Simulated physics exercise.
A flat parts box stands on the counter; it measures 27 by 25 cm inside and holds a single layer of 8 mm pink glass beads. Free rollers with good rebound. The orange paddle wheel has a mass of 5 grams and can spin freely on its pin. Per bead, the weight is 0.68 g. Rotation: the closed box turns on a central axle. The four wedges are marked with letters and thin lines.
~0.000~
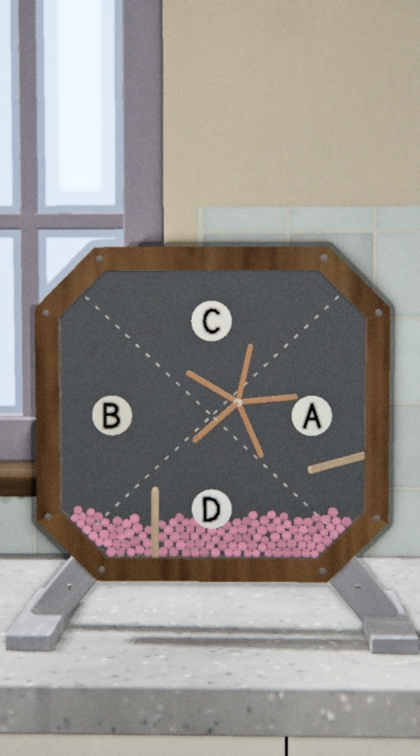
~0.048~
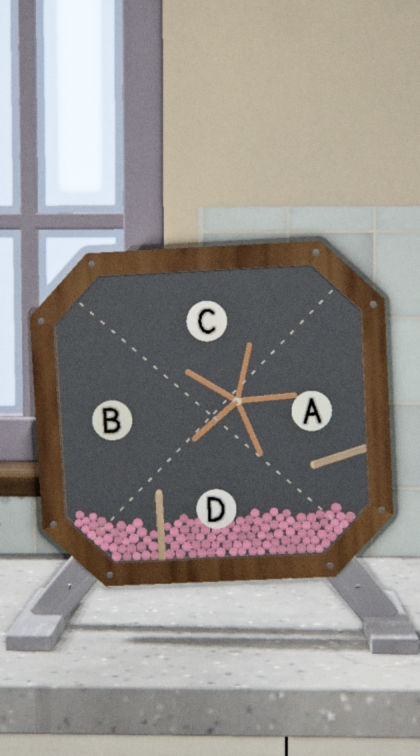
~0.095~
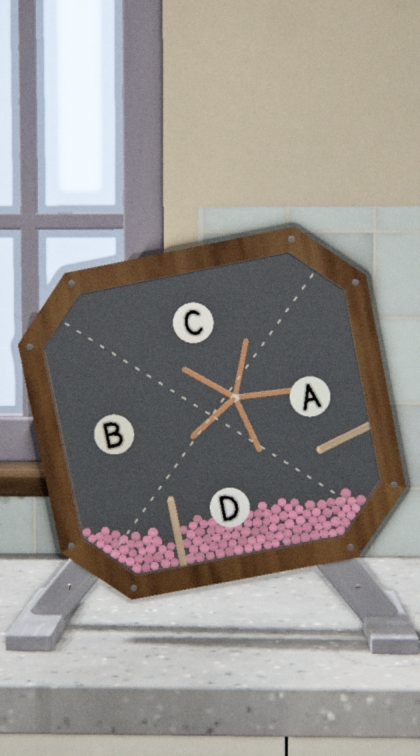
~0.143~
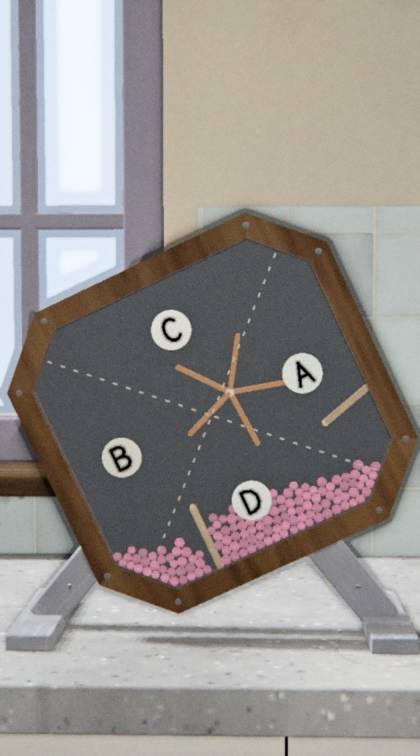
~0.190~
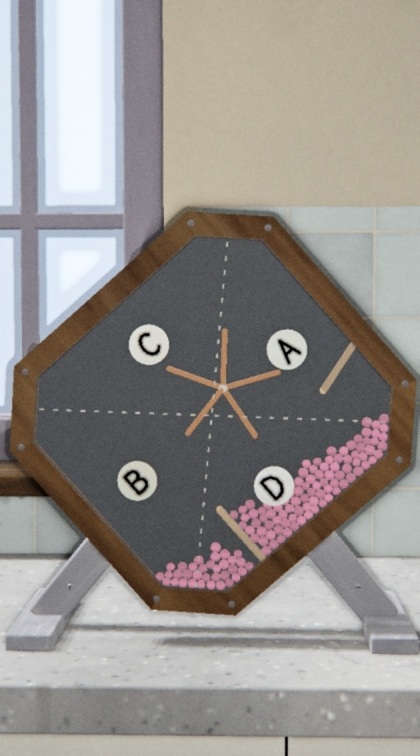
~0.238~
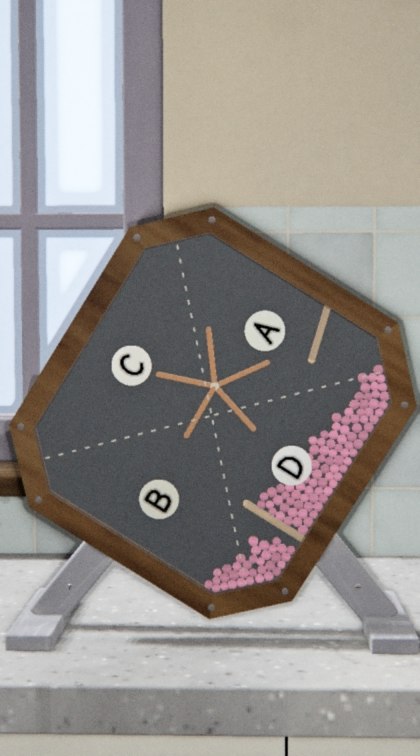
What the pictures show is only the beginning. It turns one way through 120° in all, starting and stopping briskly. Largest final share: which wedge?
Marked B.
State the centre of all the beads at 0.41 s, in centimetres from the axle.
Offset: Approx. 10 cm right, 2 cm above.
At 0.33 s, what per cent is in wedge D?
I'd put it near 85 in a hundred.
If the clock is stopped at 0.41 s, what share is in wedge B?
20 per cent.
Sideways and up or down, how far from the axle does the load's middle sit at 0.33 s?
Roughly 10 centimetres to the right and 1 centimetres below.
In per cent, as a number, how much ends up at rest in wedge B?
Roughly 65 per cent.
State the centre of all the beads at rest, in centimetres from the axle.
Offset approx. 1 cm left, 12 cm below.
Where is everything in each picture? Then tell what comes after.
Level; about 130 beads; beads' middle (215, 535); highest (78, 510); orange paddle wheel (238, 402); A (312, 416), B (112, 415), C (212, 321), D (212, 509), in the first picture.
Turned 3° anticlockwise; beads' middle (219, 534); highest (336, 508), in the second picture.
Turned 11° anticlockwise; beads' middle (233, 533); highest (346, 494); wall ends (171, 500), (320, 450), in the third picture.
Turned 25° anticlockwise; beads' middle (256, 526); highest (358, 465); orange paddle wheel (230, 392), in the fourth picture.
Turned 41° anticlockwise; beads' middle (284, 510); highest (384, 419), in the fifth picture.
Turned 58° anticlockwise; beads' middle (308, 486); highest (378, 370); orange paddle wheel (215, 386); A (265, 331), B (159, 499), C (132, 366), D (292, 466), in the sixth picture.
After 0.33 s, it stands 90° anticlockwise; the beads' middle is 10 cm right of and 1 cm below the centre; B 15 %, D 85 %.
After 0.41 s, it stands 113° anticlockwise; the beads' middle is 10 cm right of and 2 cm above the centre; B 20 %, D 80 %.
After 0.49 s, it stands 120° anticlockwise; the beads' middle is 8 cm right of and 1 cm above the centre; A 10 %, B 25 %, D 65 %.
All still by 2.1 s, it stands 120° anticlockwise; A 0 %, B 65 %, C 35 %, D 0 %.
